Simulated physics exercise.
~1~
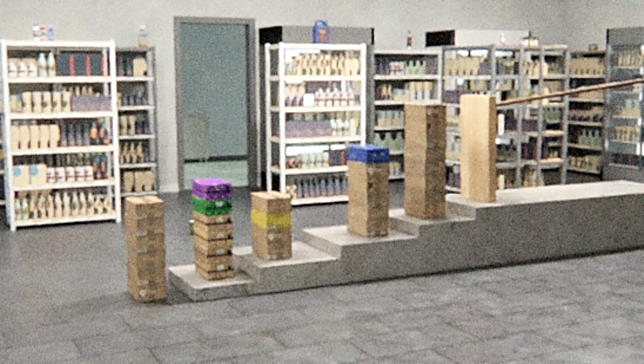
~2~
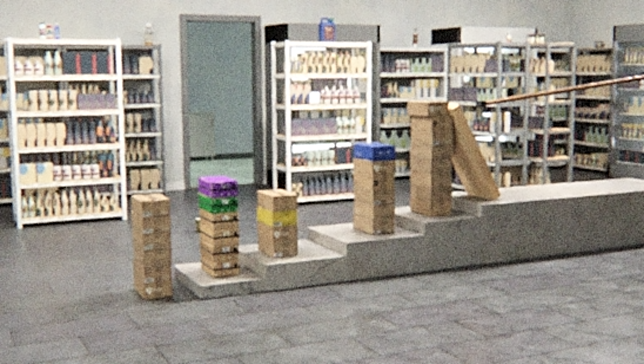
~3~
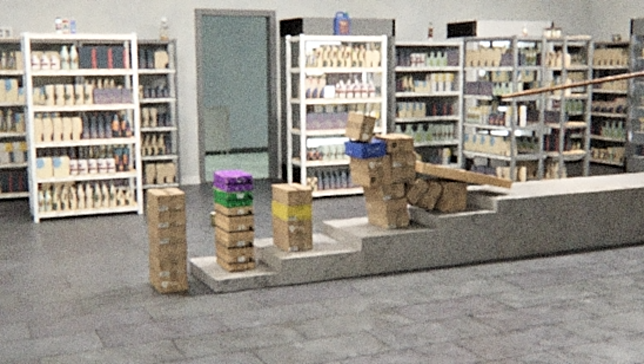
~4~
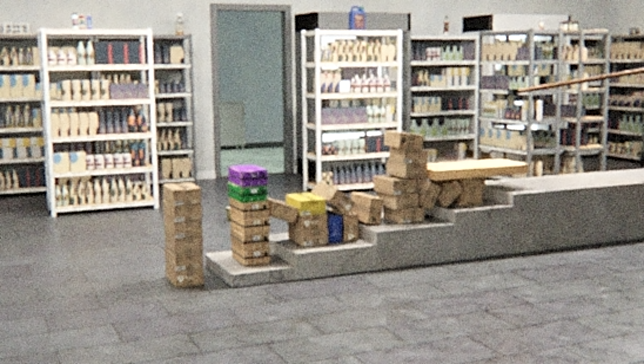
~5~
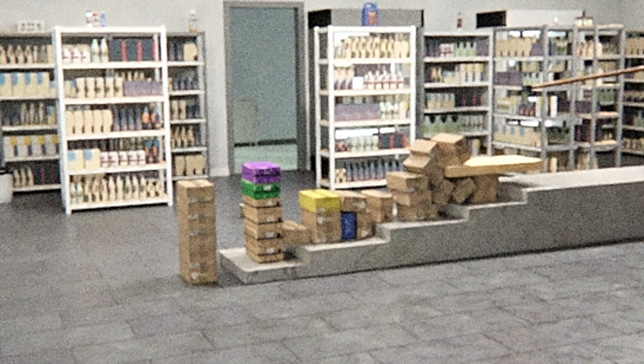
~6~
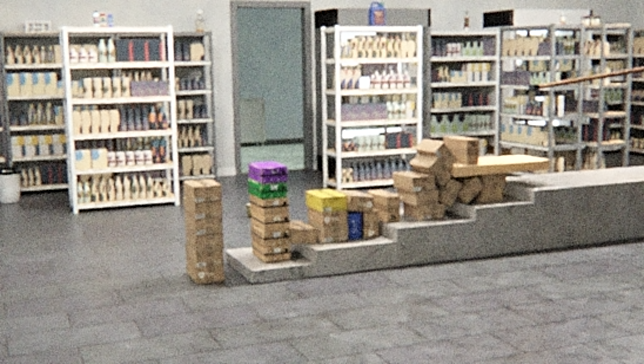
A board tips left, toppling box stacks down the steps, but the purple-topped stack stays standing.
